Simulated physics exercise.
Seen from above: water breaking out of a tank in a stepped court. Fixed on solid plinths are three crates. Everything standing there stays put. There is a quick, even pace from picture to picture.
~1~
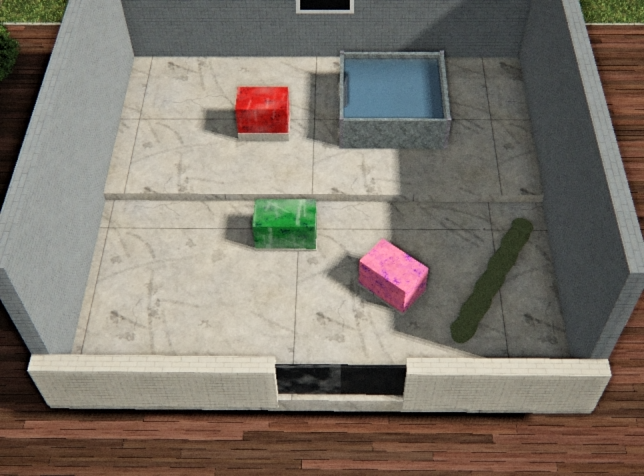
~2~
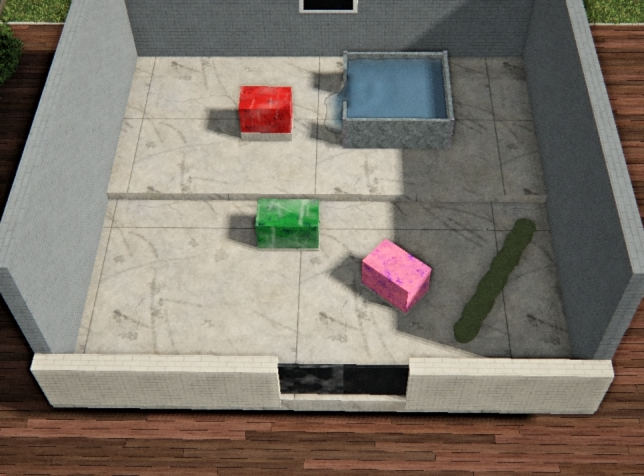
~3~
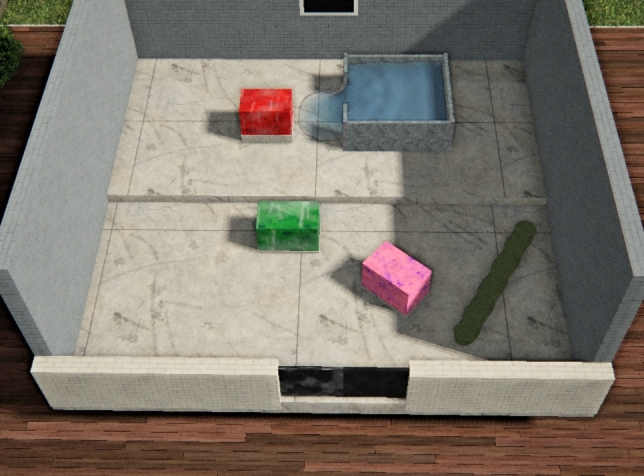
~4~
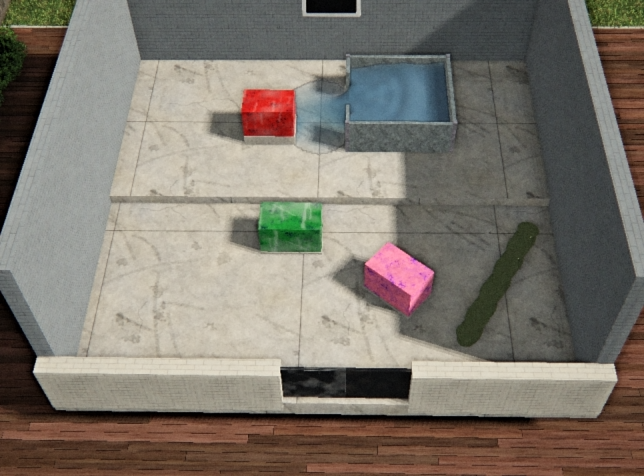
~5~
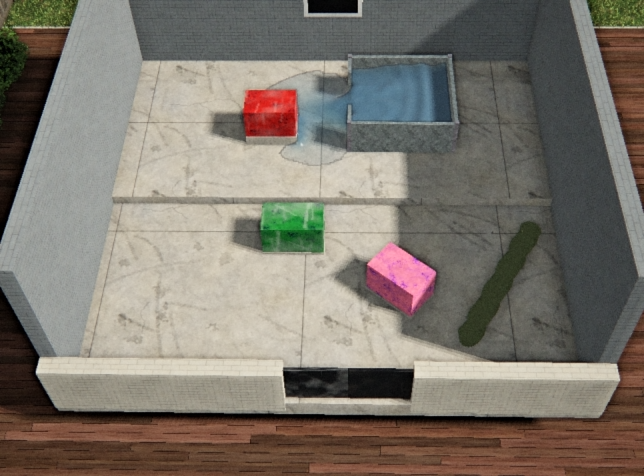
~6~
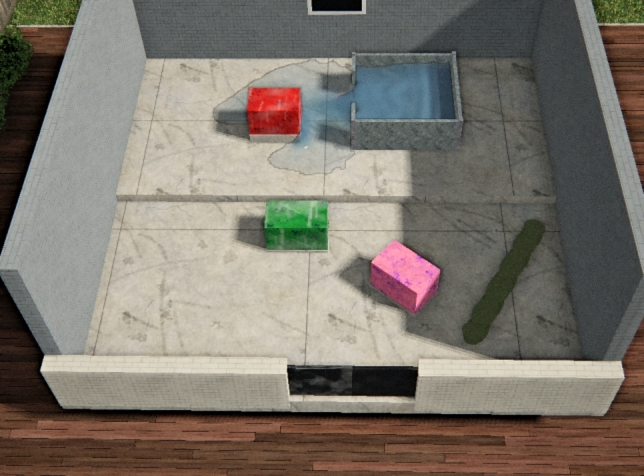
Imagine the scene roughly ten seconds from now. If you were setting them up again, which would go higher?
As I see it, the red crate is reached by the water; the green crate is reached by the water; the pink crate is reached by the water.
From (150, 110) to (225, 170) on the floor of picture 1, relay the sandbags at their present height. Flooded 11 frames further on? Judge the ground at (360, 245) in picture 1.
That spot would be inundated.
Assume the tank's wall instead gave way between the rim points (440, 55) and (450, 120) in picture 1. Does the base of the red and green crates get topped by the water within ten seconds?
First, the red crate is not reached; second, the green crate is flooded.
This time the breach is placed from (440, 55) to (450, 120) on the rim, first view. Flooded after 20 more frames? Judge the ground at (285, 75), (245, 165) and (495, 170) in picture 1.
One after the other: Wet, not flooded, awash.
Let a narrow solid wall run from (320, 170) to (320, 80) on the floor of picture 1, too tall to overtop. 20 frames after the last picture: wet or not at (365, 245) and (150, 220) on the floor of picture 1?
As listed: Flooded, no water.
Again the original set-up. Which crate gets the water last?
The crate marked pink, I reckon.
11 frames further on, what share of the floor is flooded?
My estimate is roughly 25 percent.
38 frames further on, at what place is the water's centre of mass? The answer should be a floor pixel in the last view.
The water's middle lies around (273, 167).
A moment on, water covers 20 % of the floor; the red crate water round its plinth, the green crate water round its plinth, the pink crate not reached.
Next, water covers 25 % of the floor; the red crate water round its plinth, the green crate water round its plinth, the pink crate water round its plinth.
Then, water covers 35 % of the floor; the red crate water round its plinth, the green crate water round its plinth, the pink crate water round its plinth.
Later, water covers 55 % of the floor; the red crate water round its plinth, the green crate water round its plinth, the pink crate water round its plinth.
In the end, water covers 80 % of the floor; the red crate was topped, the green crate was topped, the pink crate was topped.
